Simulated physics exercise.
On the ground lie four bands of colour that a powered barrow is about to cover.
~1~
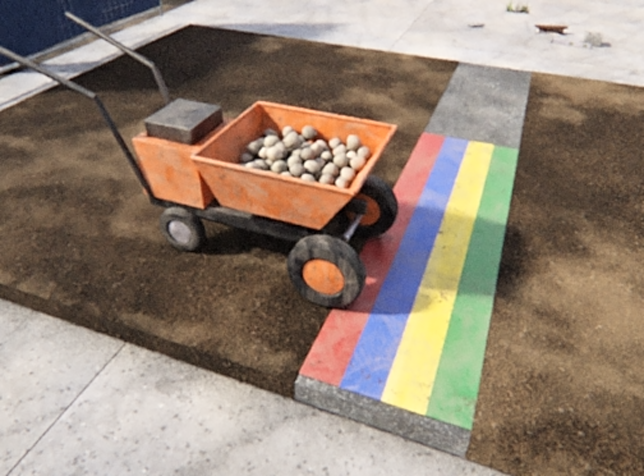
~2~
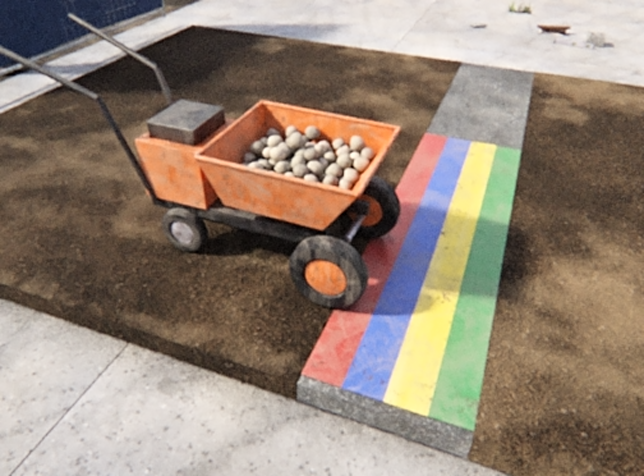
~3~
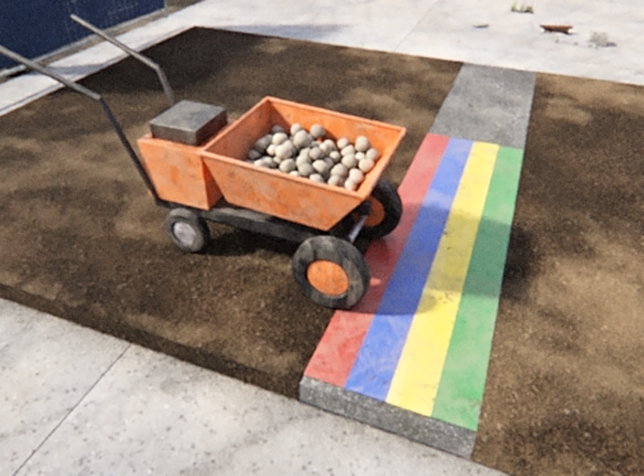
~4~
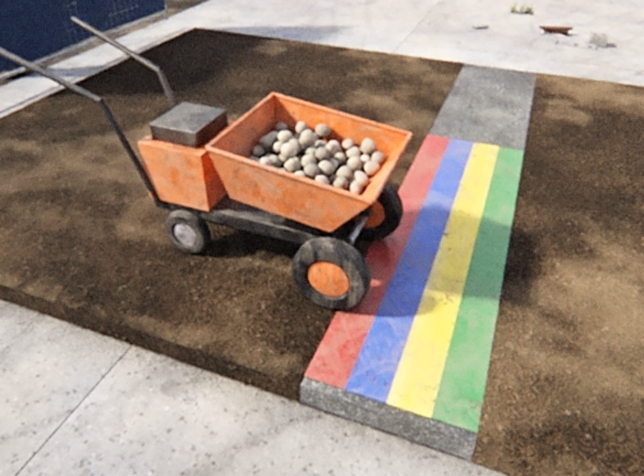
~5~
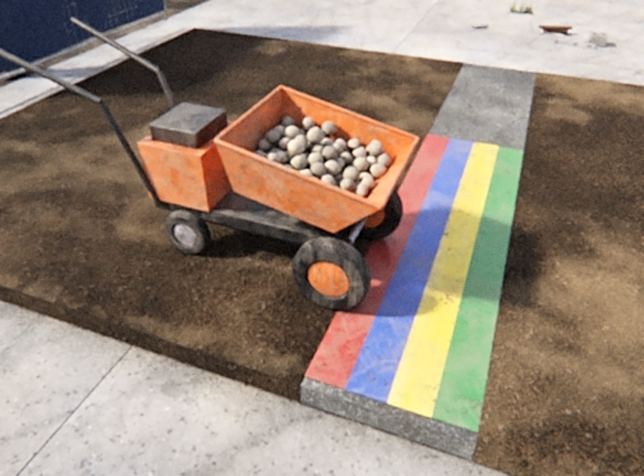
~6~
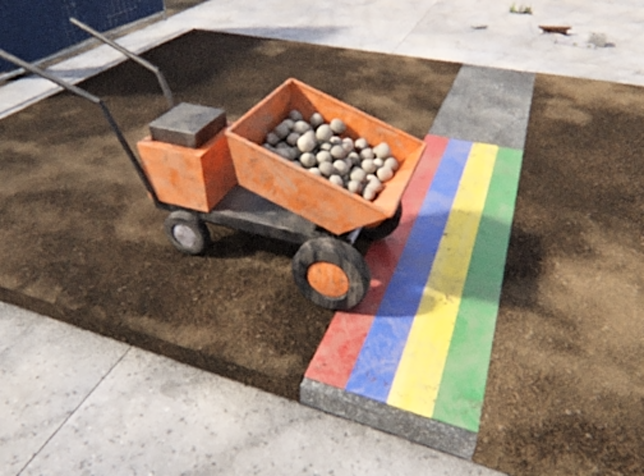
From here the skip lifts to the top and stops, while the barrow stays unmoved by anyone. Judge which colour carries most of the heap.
The colour carrying most is green.
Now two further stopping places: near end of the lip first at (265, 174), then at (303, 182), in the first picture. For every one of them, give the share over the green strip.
It works out to 10 per cent in the first case and 20 per cent in the second.
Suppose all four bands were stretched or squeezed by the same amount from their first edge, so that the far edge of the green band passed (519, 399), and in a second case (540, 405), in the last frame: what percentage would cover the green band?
Roughly 40 % and 30 %.
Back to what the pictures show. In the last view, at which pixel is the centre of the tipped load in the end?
Around (486, 297).
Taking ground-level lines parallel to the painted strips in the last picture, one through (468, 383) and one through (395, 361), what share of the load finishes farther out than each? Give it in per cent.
50 and 100 in a hundred.
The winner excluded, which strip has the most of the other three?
The yellow one.
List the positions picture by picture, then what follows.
Lip of the skip at (354, 193), level; top of the load at (309, 154), river pebbles; red strip at (339, 338); blue strip at (377, 349); yellow strip at (417, 361); green strip at (458, 374), in the first frame.
Lip of the skip at (358, 195), level; top of the load at (312, 155), in the second frame.
Lip of the skip at (365, 197), tipped barely; top of the load at (307, 155), in the third frame.
Lip of the skip at (372, 202), tipped a little; top of the load at (312, 154), in the fourth frame.
Lip of the skip at (381, 208), tipped a little; top of the load at (300, 143), in the fifth frame.
Lip of the skip at (391, 215), tipped clearly; top of the load at (293, 139); red strip at (344, 340); blue strip at (382, 352); yellow strip at (422, 364); green strip at (464, 376), in the sixth frame.
Soon after the last picture, skip tipped steeply; all in the skip.
A little later, skip tipped right over; most in the skip; a stray few over the yellow strip; a small part over the green strip; a stray few off the paint.
Later still, skip tipped right over; a small part in the skip; a stray few over the blue strip; about a quarter over the yellow strip; about a third over the green strip; about a third off the paint.
By the end, skip tipped right over; a stray few in the skip; none over the red strip; a stray few over the blue strip; about a quarter over the yellow strip; about a third over the green strip; about a third off the paint.
